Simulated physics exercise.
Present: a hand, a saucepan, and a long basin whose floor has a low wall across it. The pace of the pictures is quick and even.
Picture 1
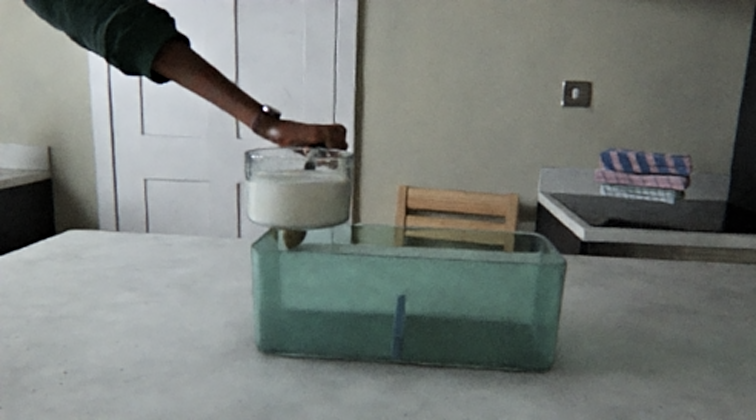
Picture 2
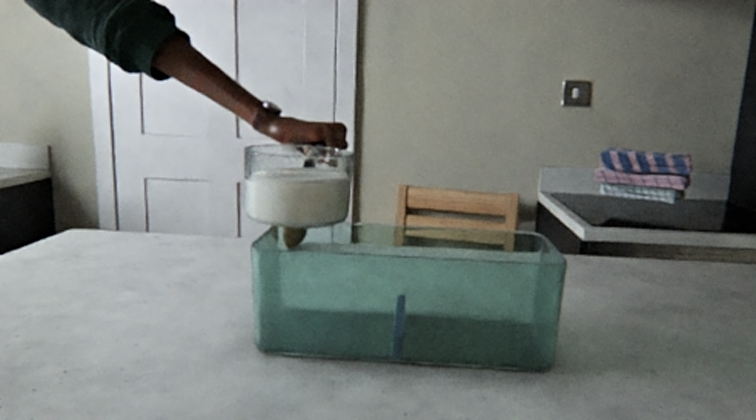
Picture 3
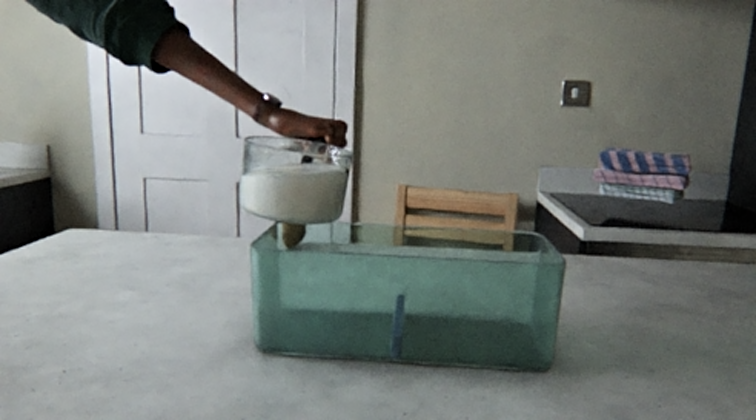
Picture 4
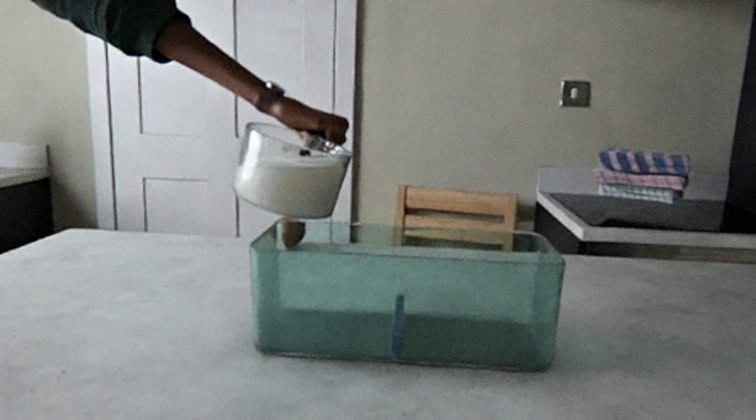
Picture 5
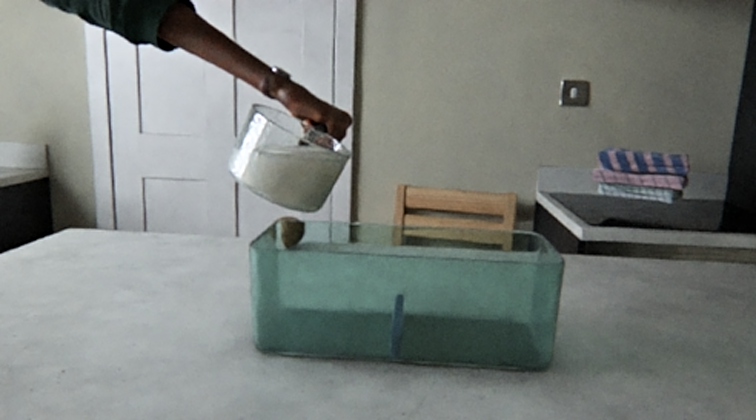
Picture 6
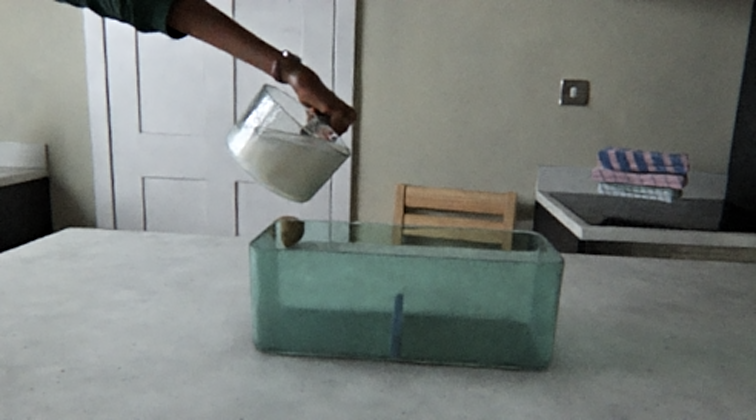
In a kitchen, a hand steadily tilts a clear container of milk above a green basin.
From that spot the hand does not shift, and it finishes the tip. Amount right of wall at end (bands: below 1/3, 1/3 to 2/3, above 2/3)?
Above 2/3.
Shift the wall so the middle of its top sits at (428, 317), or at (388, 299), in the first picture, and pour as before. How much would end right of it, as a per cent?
Respectively 60 and 90 per cent, approximately.
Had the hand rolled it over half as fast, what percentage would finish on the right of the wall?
Roughly 85 percent.
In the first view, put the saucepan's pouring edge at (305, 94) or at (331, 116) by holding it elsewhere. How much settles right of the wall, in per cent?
You'd get 65 percent from the first and 70 percent from the second.
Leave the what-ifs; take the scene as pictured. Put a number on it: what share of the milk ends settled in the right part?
It comes to 75 per cent or so.
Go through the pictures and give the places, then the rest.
It leans 0°; its right rim is at (352, 157); the milk meets the walls at (252, 175) and (350, 179); the long basin's rim runs from (266, 235) to (554, 250); the wall's top is at (400, 315), in the first picture.
It leans 2°; its right rim is at (352, 156); the milk meets the walls at (251, 174) and (350, 176), in the second picture.
It leans 7°; its right rim is at (351, 156); the milk meets the walls at (248, 171) and (348, 169), in the third picture.
It leans 15°; its right rim is at (350, 157); the milk meets the walls at (243, 162) and (347, 163), in the fourth picture.
It leans 26°; its right rim is at (349, 156); the milk meets the walls at (240, 147) and (347, 156), in the fifth picture.
It leans 38°; its right rim is at (348, 156); the milk meets the walls at (239, 127) and (348, 150), in the sixth picture.
A moment on, the saucepan is tipped on its side and 53 per cent is still to pour, 3 is left of the wall and 1 right of it.
Next, the saucepan is tipped right over and 9 per cent is still to pour, 2 is left of the wall and 69 right of it.
Then the saucepan is tipped right over and 2 per cent is still to pour, 13 is left of the wall and 75 right of it.
Later the saucepan is tipped right over and 0 per cent is still to pour, 20 is left of the wall and 76 right of it.
In the end 21 per cent lies left of the wall, 76 right of it and 3 outside.
